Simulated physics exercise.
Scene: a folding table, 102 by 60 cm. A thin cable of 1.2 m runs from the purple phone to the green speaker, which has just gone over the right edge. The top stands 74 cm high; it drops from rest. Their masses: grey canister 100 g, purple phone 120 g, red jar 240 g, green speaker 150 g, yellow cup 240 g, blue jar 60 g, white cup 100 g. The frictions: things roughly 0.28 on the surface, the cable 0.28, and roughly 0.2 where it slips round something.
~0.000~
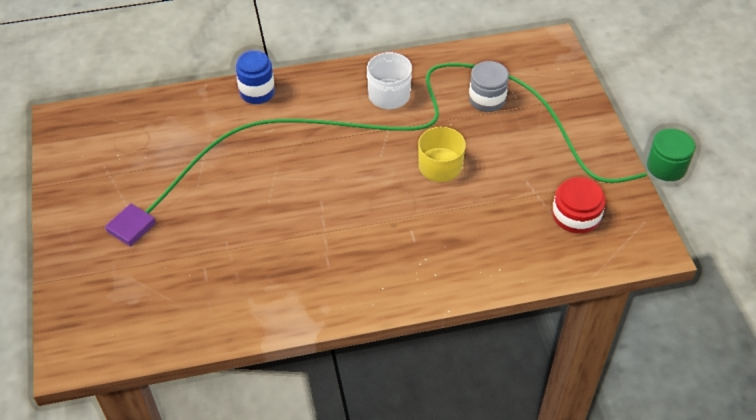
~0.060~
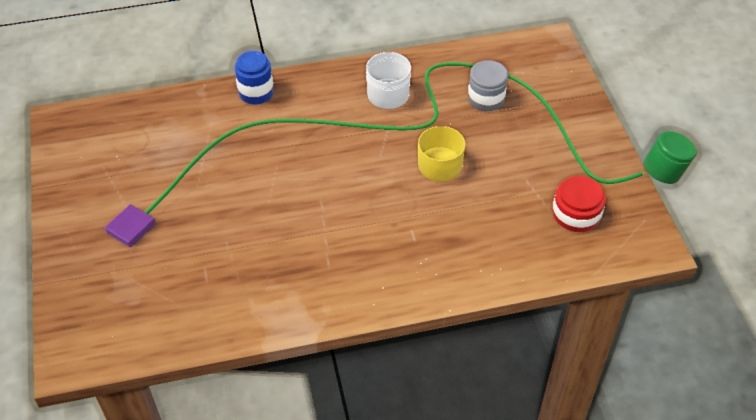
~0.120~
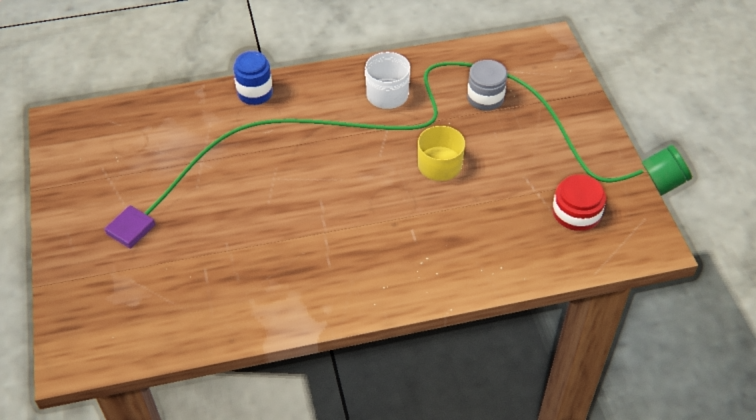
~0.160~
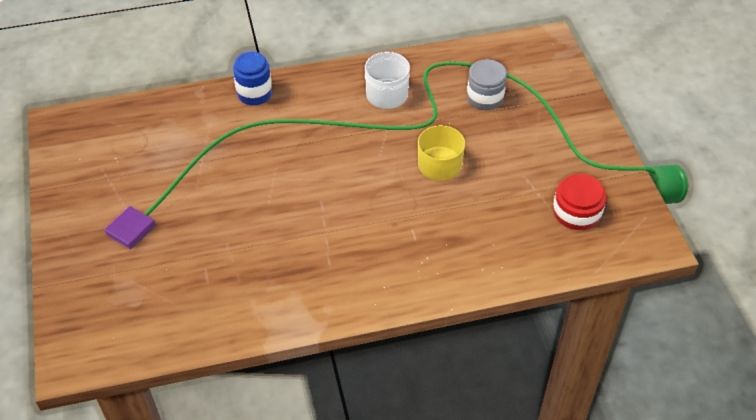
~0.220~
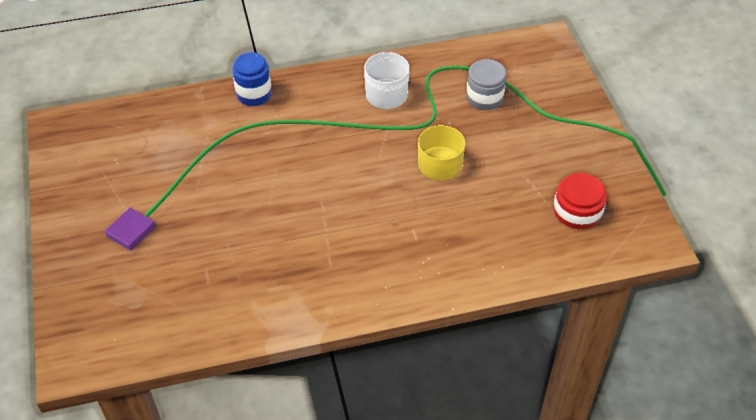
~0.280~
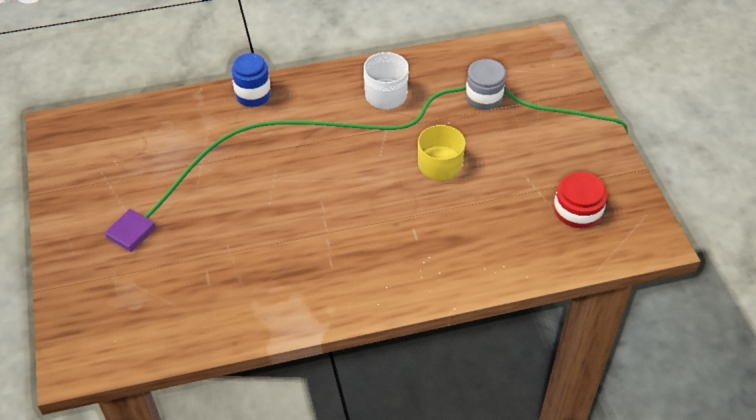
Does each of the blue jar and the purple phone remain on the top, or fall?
Outcome: The blue jar never leaves, the purple phone never leaves.
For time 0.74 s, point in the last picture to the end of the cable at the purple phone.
Near (355, 140).
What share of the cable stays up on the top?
About 30 %.
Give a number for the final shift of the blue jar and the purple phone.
Net shift, approx.: Blue jar = 0 cm, purple phone = 50 cm.
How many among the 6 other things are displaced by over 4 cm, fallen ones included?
Counting them up, I get 2.
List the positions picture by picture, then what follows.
In the first picture, blue jar (253, 60); purple phone (130, 222); cable runs through (586, 170) (436, 108) (321, 122) (193, 163).
In the second picture, green speaker (674, 145); cable runs through (585, 168) (436, 107) (193, 163).
In the third picture, green speaker (667, 170); cable runs through (585, 167) (435, 107) (192, 164).
In the fourth picture, green speaker (662, 185); cable runs through (592, 164) (435, 107) (192, 165).
In the fifth picture, cable runs through (636, 145) (434, 107) (192, 166).
In the sixth picture, blue jar (249, 63); purple phone (129, 227); cable runs through (555, 110) (432, 99) (319, 123) (191, 167).
After 0.5 s, the cable's tail end at (238, 210); purple phone 17 cm off its start, green speaker over the edge, grey canister 17 cm off its start.
After 0.7 s, the cable's tail end at (355, 140); purple phone 40 cm off its start, grey canister 25 cm off its start, green speaker over the edge.
After 1.0 s, the cable's tail end at (410, 121); purple phone 53 cm off its start at (425, 125), grey canister 25 cm off its start at (541, 175), green speaker over the edge.
After 1.2 s, the cable's tail end at (425, 114); purple phone 55 cm off its start, grey canister 25 cm off its start, green speaker over the edge.
After 2.4 s, the cable's tail end at (426, 114); purple phone 55 cm off its start at (434, 121), blue jar 0 cm off its start at (249, 63), grey canister 25 cm off its start at (541, 175), green speaker over the edge.
